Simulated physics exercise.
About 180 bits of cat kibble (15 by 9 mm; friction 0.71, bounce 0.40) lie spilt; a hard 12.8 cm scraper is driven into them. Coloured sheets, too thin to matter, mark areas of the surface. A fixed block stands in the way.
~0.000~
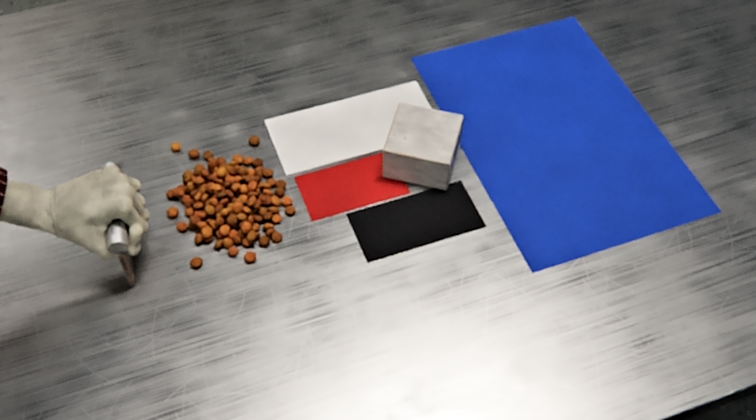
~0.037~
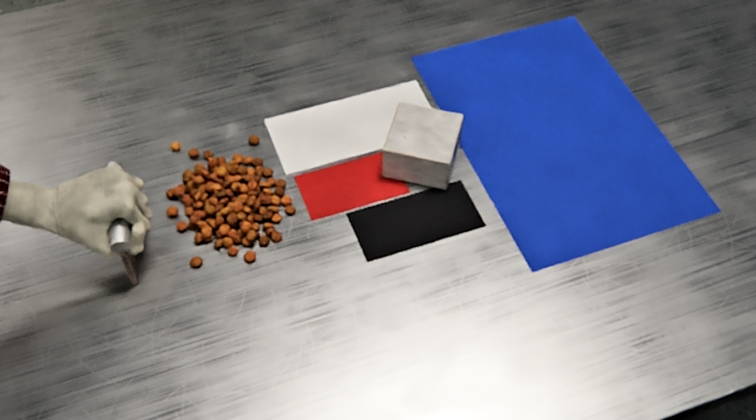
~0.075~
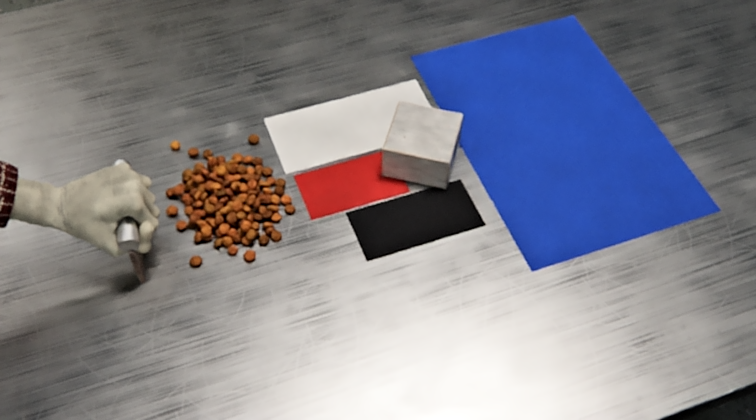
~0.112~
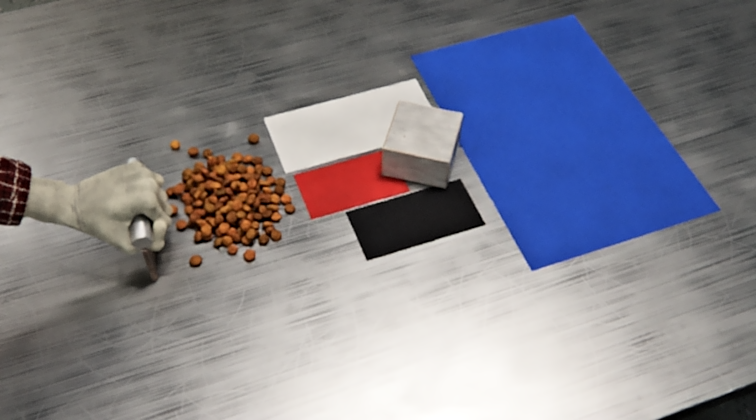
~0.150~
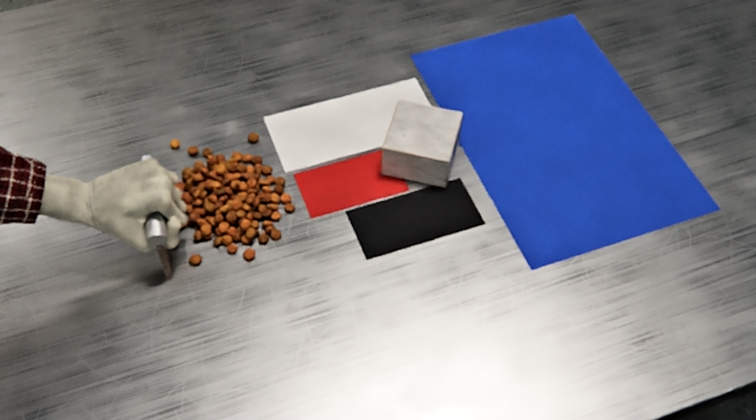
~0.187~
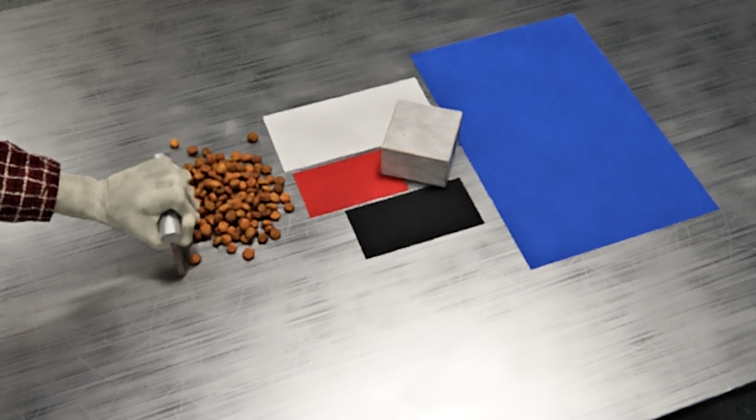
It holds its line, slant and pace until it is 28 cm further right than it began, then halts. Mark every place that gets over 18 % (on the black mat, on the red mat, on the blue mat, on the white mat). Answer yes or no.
Black mat: Yes, red mat: Yes, blue mat: No, white mat: No.
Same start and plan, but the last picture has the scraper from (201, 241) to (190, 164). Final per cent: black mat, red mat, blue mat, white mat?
Black mat 25, red mat 25, blue mat 0, white mat 15.
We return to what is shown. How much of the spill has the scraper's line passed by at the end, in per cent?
Roughly 45 per cent.
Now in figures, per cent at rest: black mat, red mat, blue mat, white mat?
Black mat 30, red mat 25, blue mat 0, white mat 10.
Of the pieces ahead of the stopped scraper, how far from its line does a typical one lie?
Roughly 3 cm.
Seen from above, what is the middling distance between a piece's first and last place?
Some 16 cm.
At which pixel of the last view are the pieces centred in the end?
Near (344, 175).
Then, at 0.45 s, scraper 18 cm from its start, spill 17 cm wide; red mat 15 %, white mat 5 %, off the mats 85 %.
Then, at 0.71 s, scraper 28 cm from its start, spill 20 cm wide; black mat 30 %, red mat 25 %, white mat 5 %, off the mats 40 %.
Then, at 0.93 s, scraper 28 cm from its start, spill 20 cm wide; black mat 30 %, red mat 25 %, white mat 10 %, off the mats 40 %.
In the end, at 1.2 s, black mat 30 %, red mat 25 %, white mat 10 %, blue mat 0 %, off the mats 40 %.
